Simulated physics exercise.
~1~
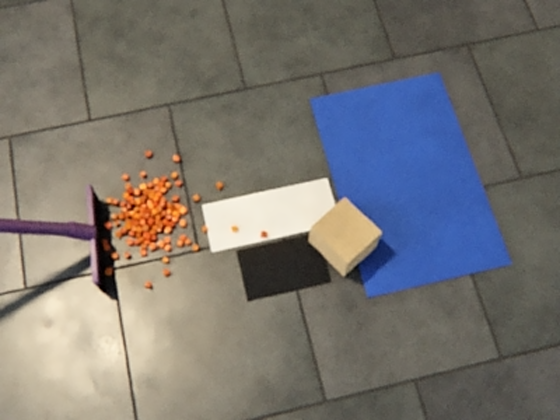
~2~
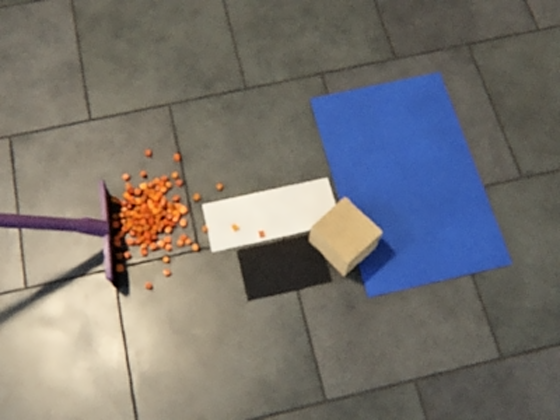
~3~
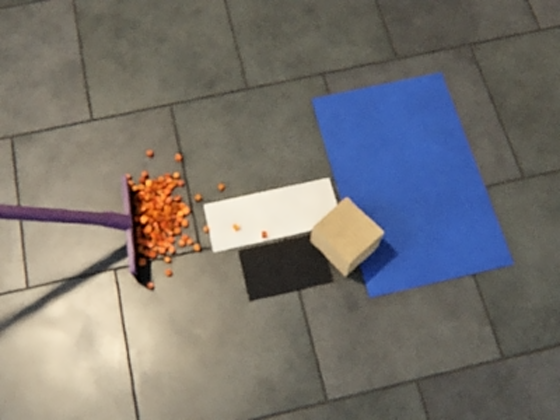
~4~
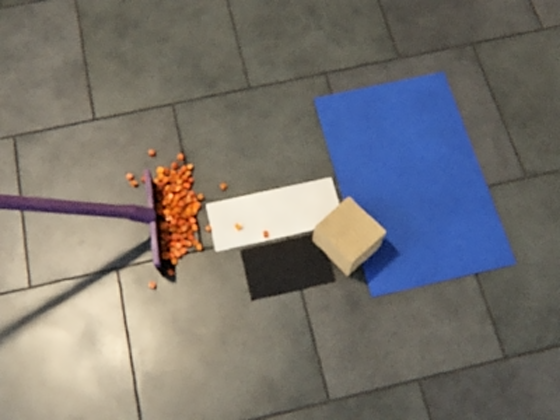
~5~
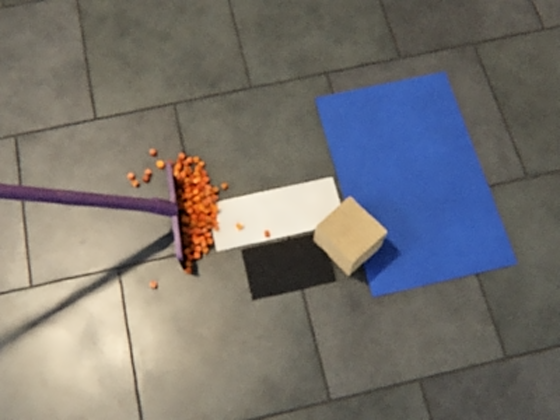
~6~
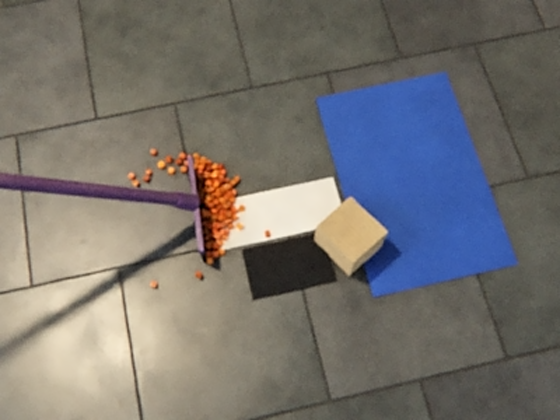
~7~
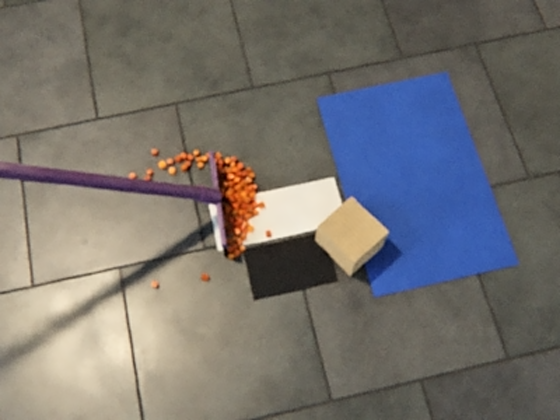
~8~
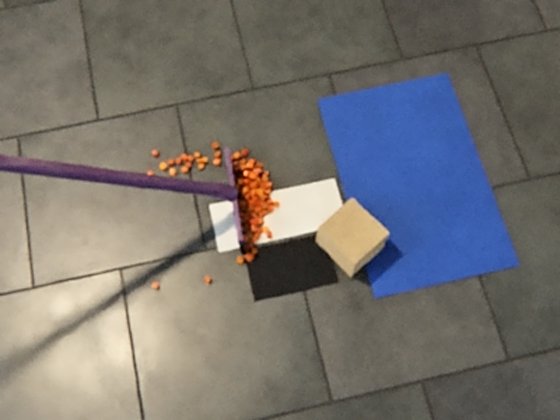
A purple squeegee pushed a pile of small orange carrot cubes to the right across a grey tiled floor and onto a white mat, leaving some stray pieces behind, and ended partway along the mat, short of the wooden block and blue mat.
